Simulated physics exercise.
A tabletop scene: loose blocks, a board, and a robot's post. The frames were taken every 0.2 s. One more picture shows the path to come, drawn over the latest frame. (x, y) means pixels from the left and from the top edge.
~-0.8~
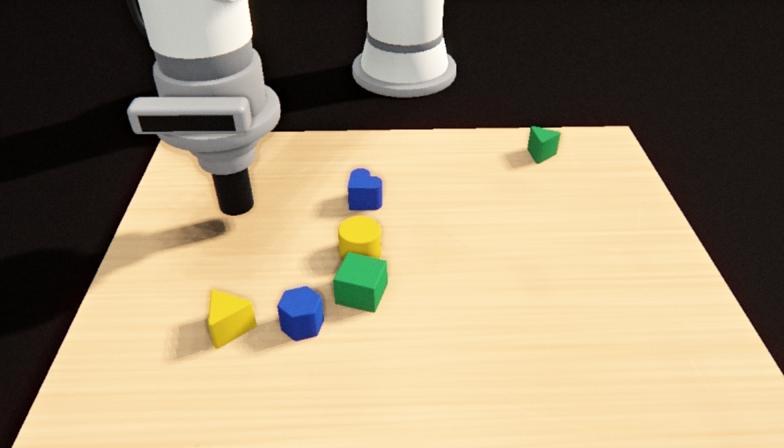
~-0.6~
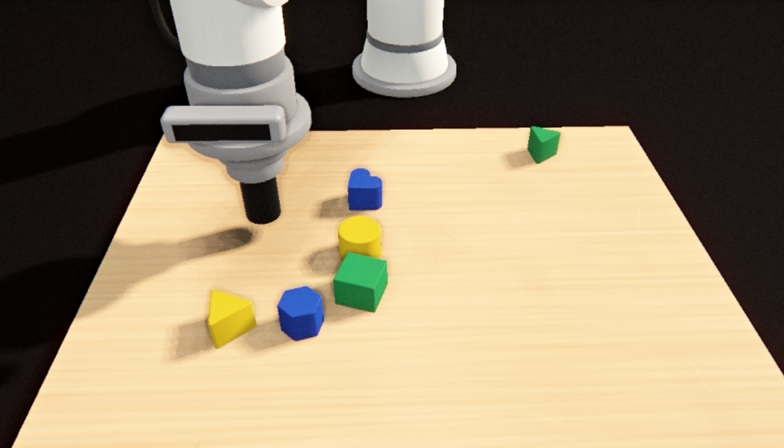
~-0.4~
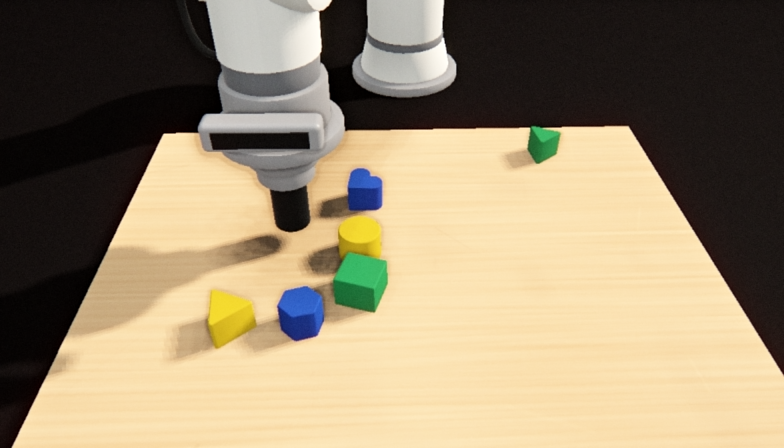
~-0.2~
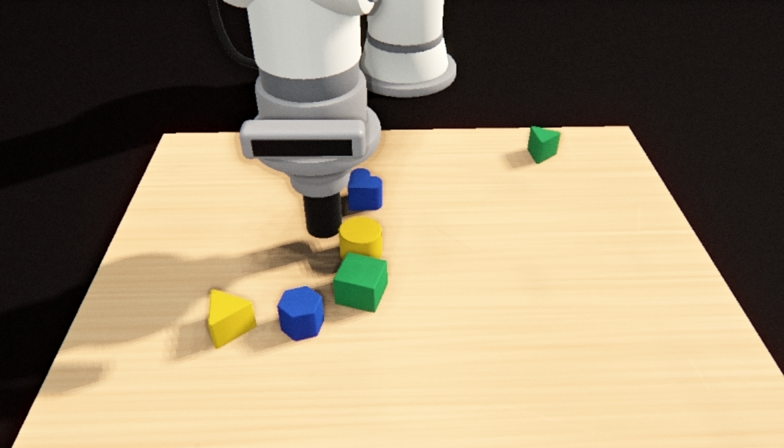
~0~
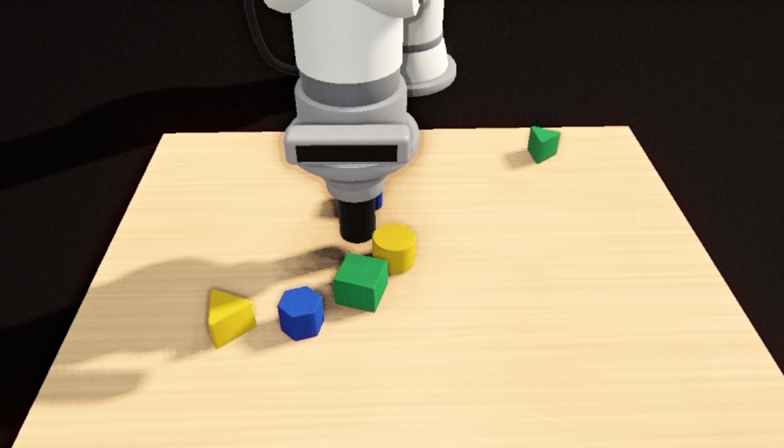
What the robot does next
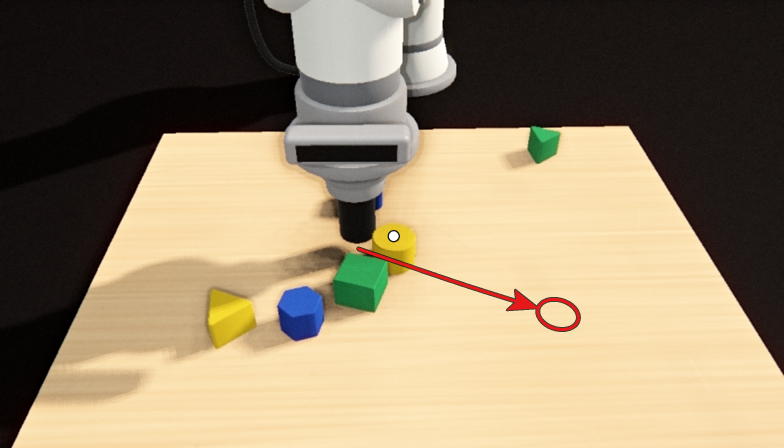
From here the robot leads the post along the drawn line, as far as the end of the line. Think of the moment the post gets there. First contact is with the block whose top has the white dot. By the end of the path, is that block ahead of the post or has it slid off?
I'd say the block whose top has the white dot is still out in front of the post at the end.
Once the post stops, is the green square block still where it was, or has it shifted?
Left in place.
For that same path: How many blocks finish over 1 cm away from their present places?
The number will come to 1.
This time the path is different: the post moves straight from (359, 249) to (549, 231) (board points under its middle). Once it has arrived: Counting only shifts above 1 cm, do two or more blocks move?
Final answer: No.
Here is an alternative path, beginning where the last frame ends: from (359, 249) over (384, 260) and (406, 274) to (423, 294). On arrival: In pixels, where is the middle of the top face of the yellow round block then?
Close to (463, 258).
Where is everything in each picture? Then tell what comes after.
The first picture shows post tip (237, 206); block tops, green square block (361, 269); yellow round block (359, 229).
The second picture shows post (264, 214); blocks unchanged.
The third picture shows post (293, 222); blocks unchanged.
The fourth picture shows post (324, 228); blocks unchanged.
The fifth picture shows post (358, 232); green square block (361, 269); yellow round block (394, 236).
Path on the board, from (359, 249) to (558, 314); the dot is on the yellow round block.
On the path given first. One third of the way, post (421, 253); yellow round block (461, 256).
Two thirds of the way, post (489, 275); yellow round block (534, 272).
At the end, post (562, 297); green square block in place; yellow round block (603, 279).
